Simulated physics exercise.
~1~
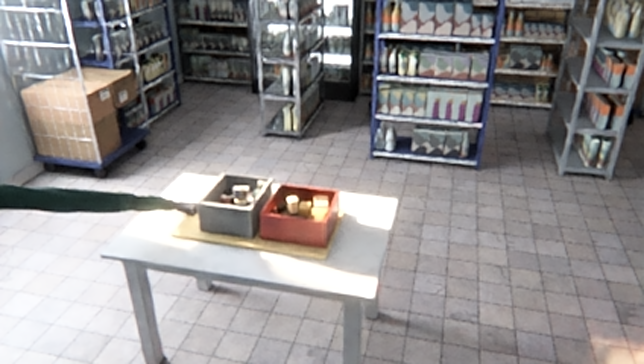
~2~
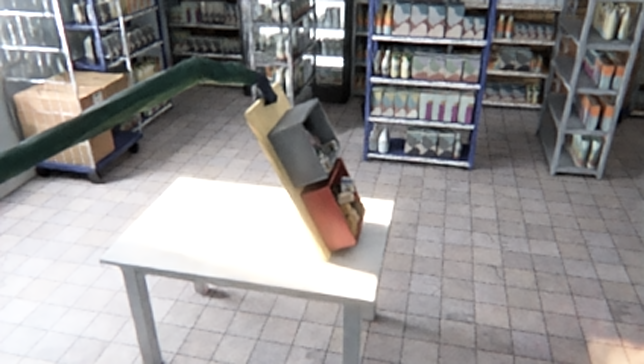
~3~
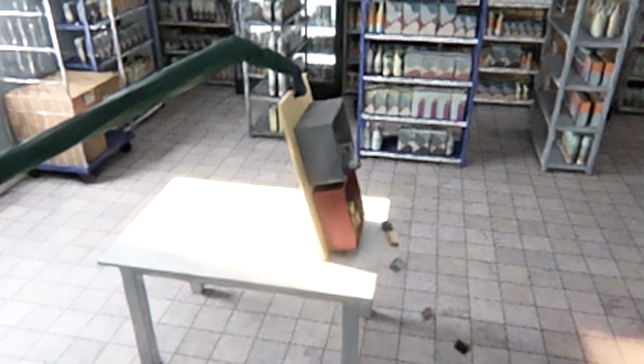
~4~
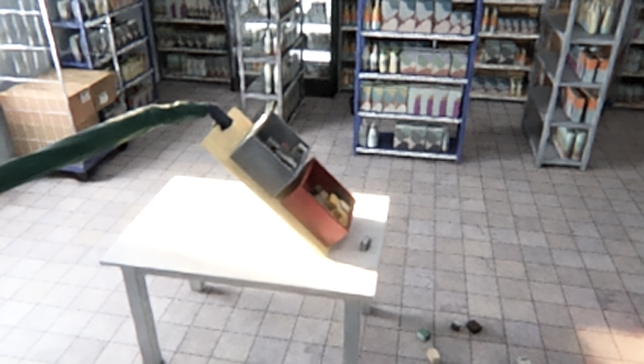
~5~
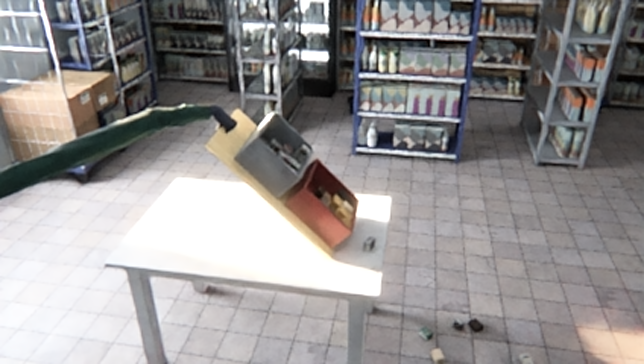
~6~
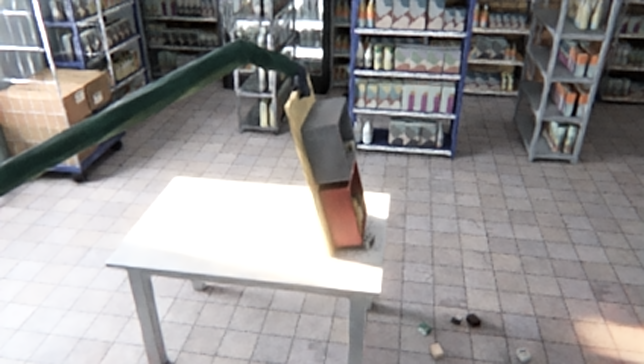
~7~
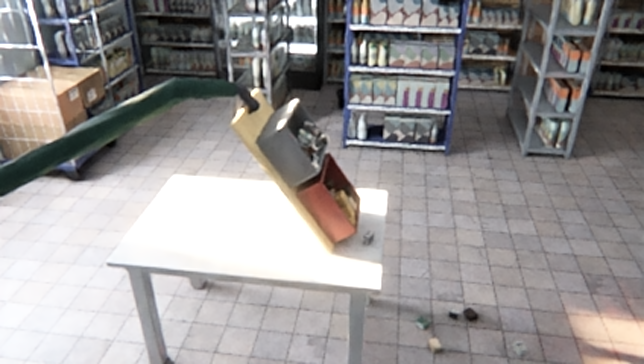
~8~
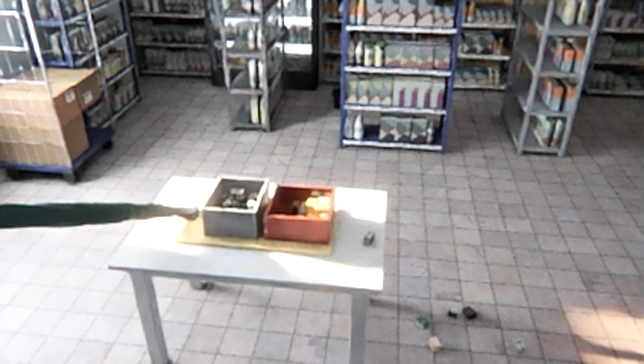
Green arm tilting a board with grey and red trays steeply over its right edge, spilling a few pieces, then lowering it flat.
